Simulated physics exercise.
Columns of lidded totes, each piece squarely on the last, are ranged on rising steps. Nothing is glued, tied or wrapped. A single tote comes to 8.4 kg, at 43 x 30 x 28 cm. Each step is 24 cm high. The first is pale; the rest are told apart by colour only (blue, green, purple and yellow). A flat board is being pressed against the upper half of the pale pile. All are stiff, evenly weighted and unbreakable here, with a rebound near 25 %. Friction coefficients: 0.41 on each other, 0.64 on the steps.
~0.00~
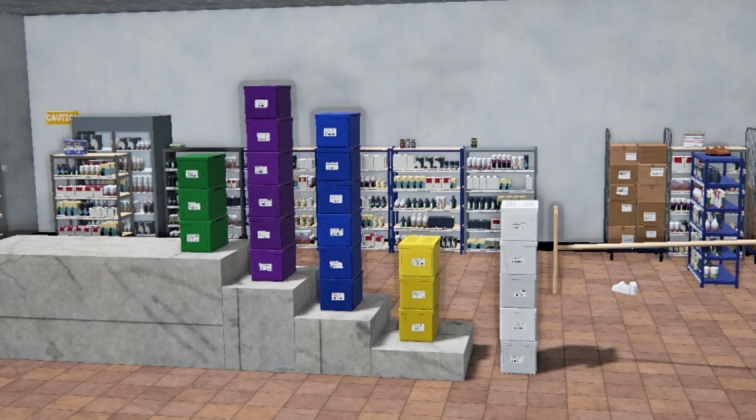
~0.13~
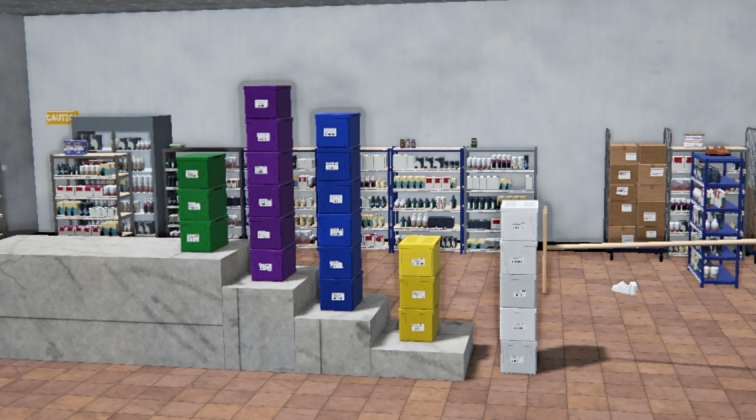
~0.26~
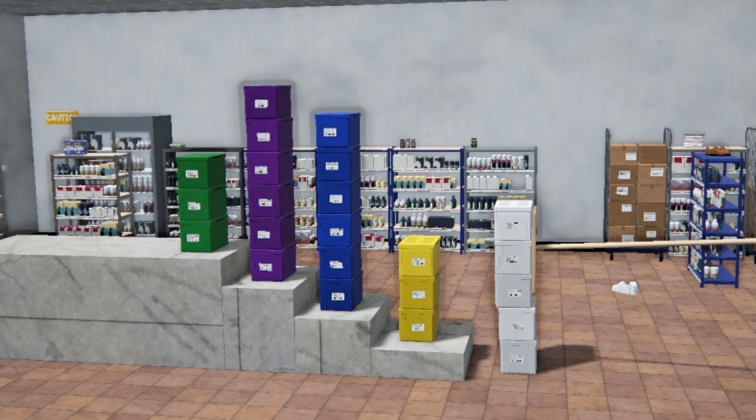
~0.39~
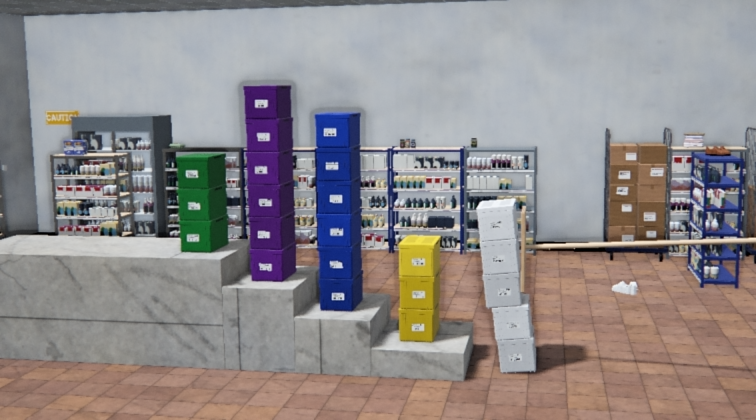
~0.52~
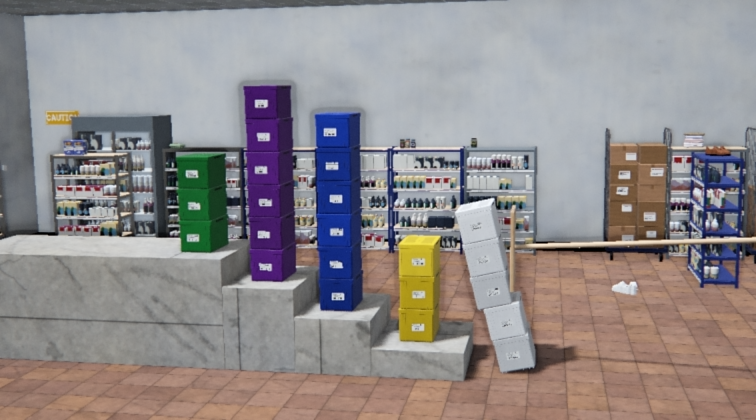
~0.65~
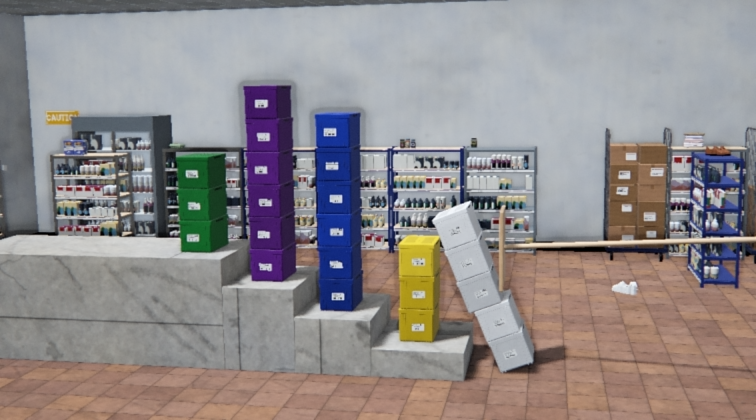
A pale stack of boxes leans left toward the yellow stack as a board pushes it.
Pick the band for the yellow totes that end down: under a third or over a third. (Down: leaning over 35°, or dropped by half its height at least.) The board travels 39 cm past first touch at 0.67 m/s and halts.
The part is fewer than one in three.
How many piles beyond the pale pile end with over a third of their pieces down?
0 of them.
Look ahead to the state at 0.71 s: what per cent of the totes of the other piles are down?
At that moment 0 per cent.
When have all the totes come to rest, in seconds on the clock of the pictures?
Near 1.5 s.
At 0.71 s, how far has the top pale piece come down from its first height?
Some 10 cm lower.
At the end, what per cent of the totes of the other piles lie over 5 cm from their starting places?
It is 40 per cent.
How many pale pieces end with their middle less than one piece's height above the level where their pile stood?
1 pale pieces.
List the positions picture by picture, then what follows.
In the first frame (places mark the middle of the side facing us), board (556, 242) 13 cm short; top yellow tote (416, 261); top blue tote (332, 131); the rest undisturbed.
The second frame shows board (545, 242) 47 mm short; top yellow tote (416, 261).
The third frame shows board (534, 242) 40 mm in; top yellow tote (416, 261).
The fourth frame shows board (523, 242) 13 cm in, top of the pale pile leaning 6°; top yellow tote (416, 261); the rest undisturbed.
The fifth frame shows board (512, 242) 21 cm in, top of the pale pile leaning 13°; top yellow tote (416, 261); the rest undisturbed.
The sixth frame shows board (501, 241) 30 cm in, top of the pale pile leaning 21°; top yellow tote (416, 261); top blue tote (332, 131); the rest undisturbed.
After 0.71 s, 0 of the pale pile down; none of the 3 yellow totes down (0 of 18 in all colours); top yellow tote unmoved.
After 0.84 s, 0 of the pale pile down; none of the 3 yellow totes down (0 of 18 in all colours); top yellow tote shifted 13 cm.
After 1.04 s, 4 of the pale pile down; none of the 3 yellow totes down (0 of 18 in all colours); top yellow tote leaning 14°.
After 1.26 s, 5 of the pale pile down; none of the 3 yellow totes down (0 of 18 in all colours); top yellow tote leaning 22°.
At rest (1.9 s), 5 of the pale pile down; none of the 3 yellow totes down (0 of 18 in all colours); top yellow tote leaning 25°; top blue tote shifted 7 cm. That is 0 per cent. As the last picture would show them, middles, top yellow tote near (374, 260), top blue tote near (330, 130).
